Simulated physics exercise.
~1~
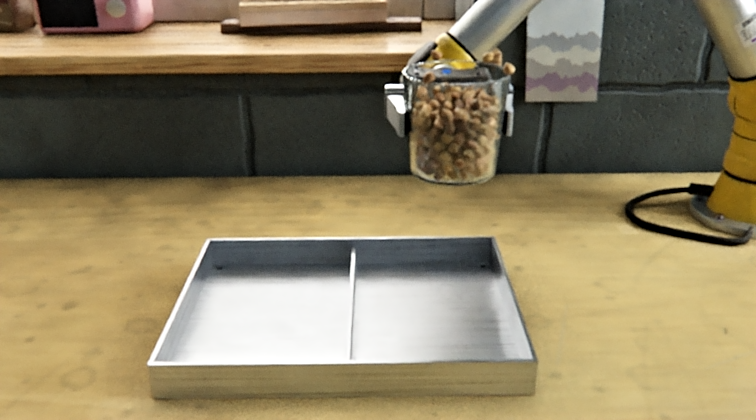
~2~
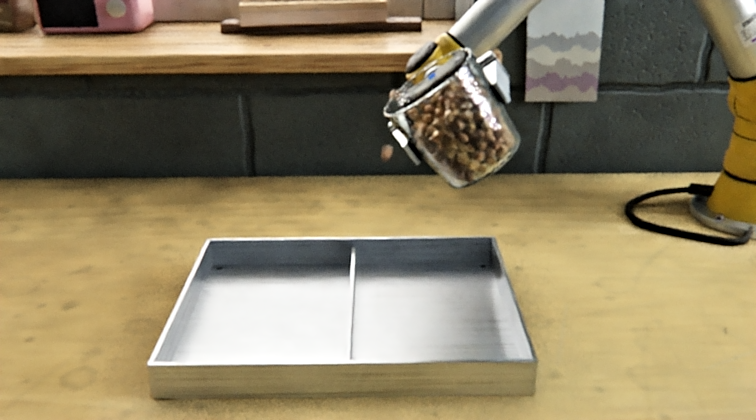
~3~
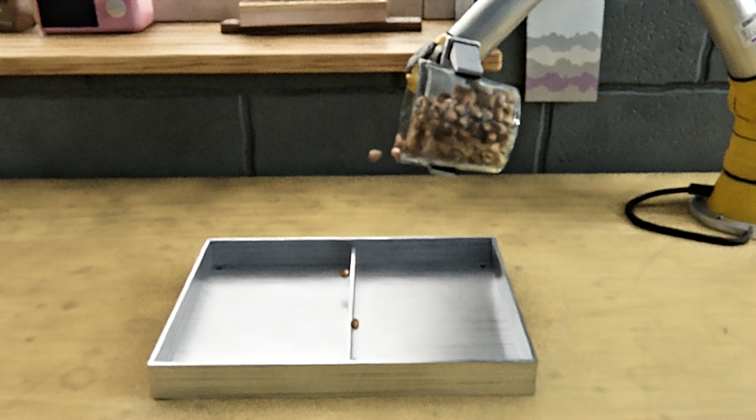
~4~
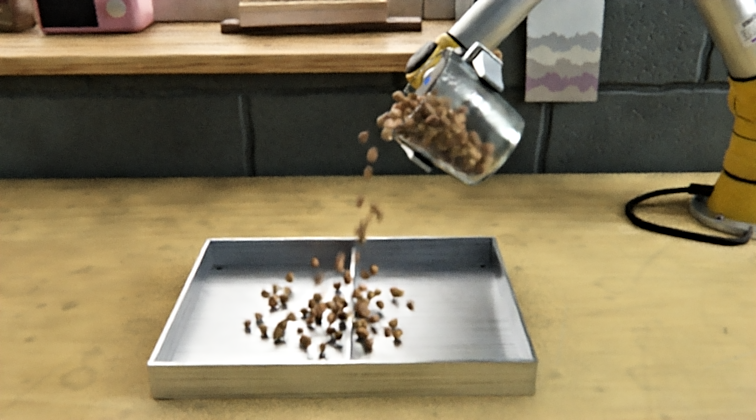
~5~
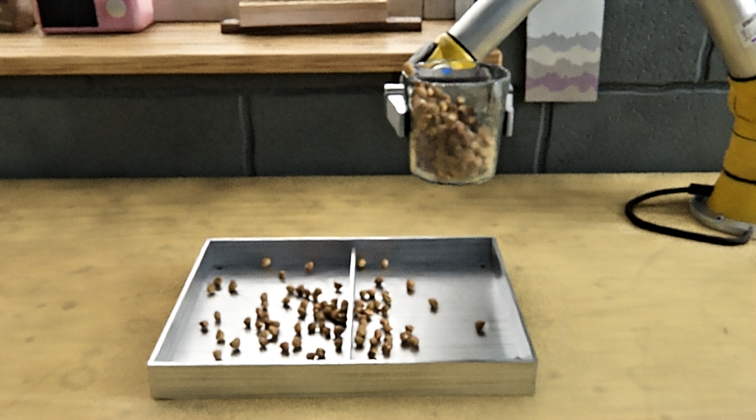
On a wooden table top before a grey block wall, a robot arm tips a clear cup of brown dried beans, spilling some across both parts of a divided metal tray, then turns it upright, still holding most of them, with more scattered left of the divider than right.
